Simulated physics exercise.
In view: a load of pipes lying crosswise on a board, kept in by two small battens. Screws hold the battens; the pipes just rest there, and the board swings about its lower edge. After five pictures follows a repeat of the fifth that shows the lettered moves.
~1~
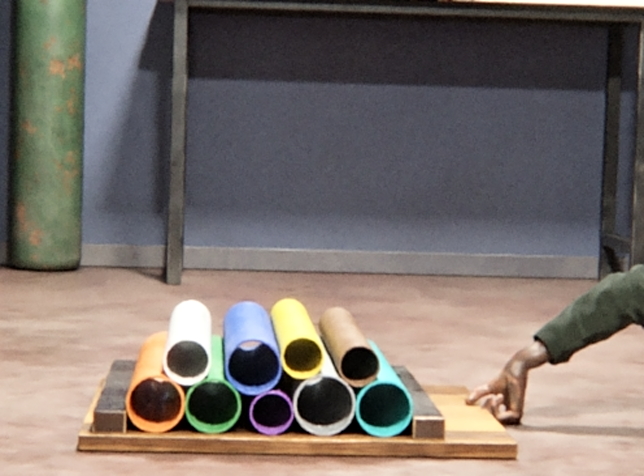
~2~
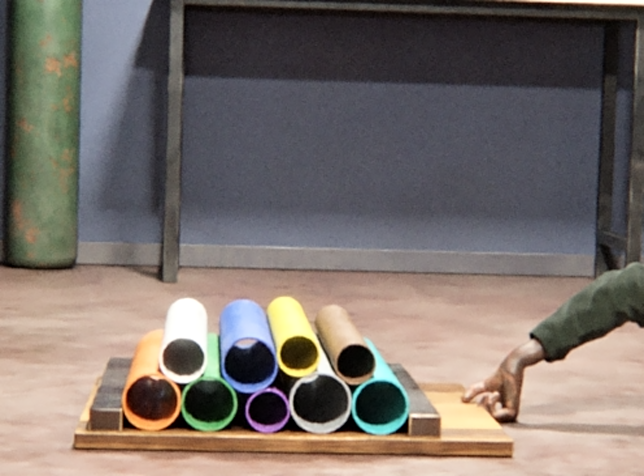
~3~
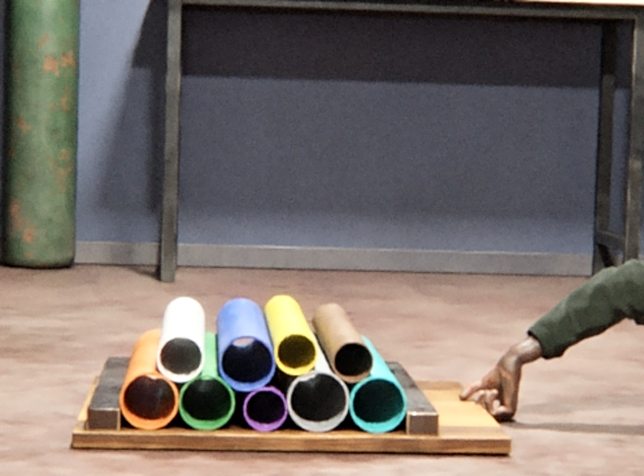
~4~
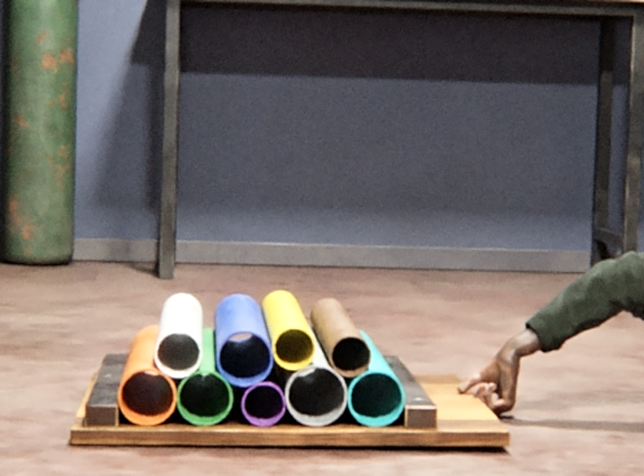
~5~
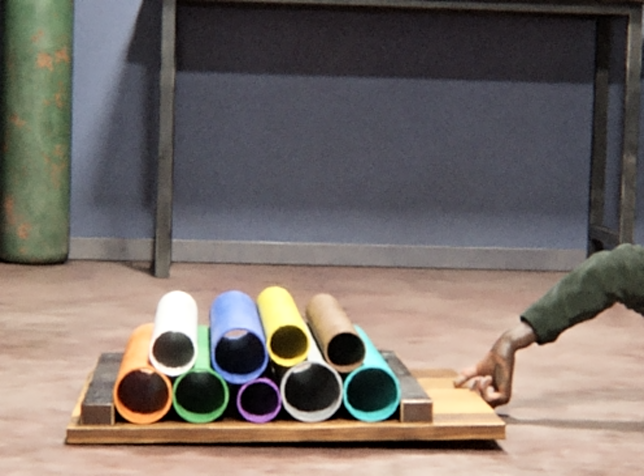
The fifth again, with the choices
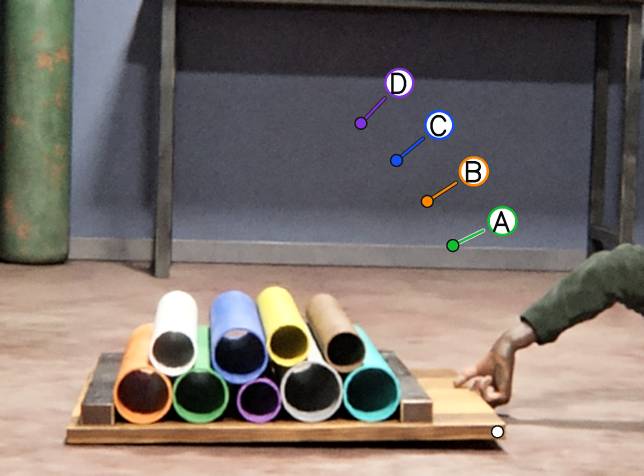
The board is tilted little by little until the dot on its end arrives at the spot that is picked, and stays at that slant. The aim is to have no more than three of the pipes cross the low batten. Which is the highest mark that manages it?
Mark B is as high as it can go.
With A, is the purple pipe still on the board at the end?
The purple pipe: Yes.
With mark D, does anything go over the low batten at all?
Yes.
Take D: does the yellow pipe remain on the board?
No.
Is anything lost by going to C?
Yes, at C.
On the copy, A at (453, 246); B at (427, 201); C at (396, 161); D at (361, 123); the white dot at (498, 432).
On B. First, board at 19°.
Then, board at 34°.
Finally, board at 34°, three over the low batten (blue, white, yellow).
By contrast, A three over the low batten (blue, white, yellow); C four over the low batten (blue, brown, white, yellow); D four over the low batten (blue, brown, white, yellow).
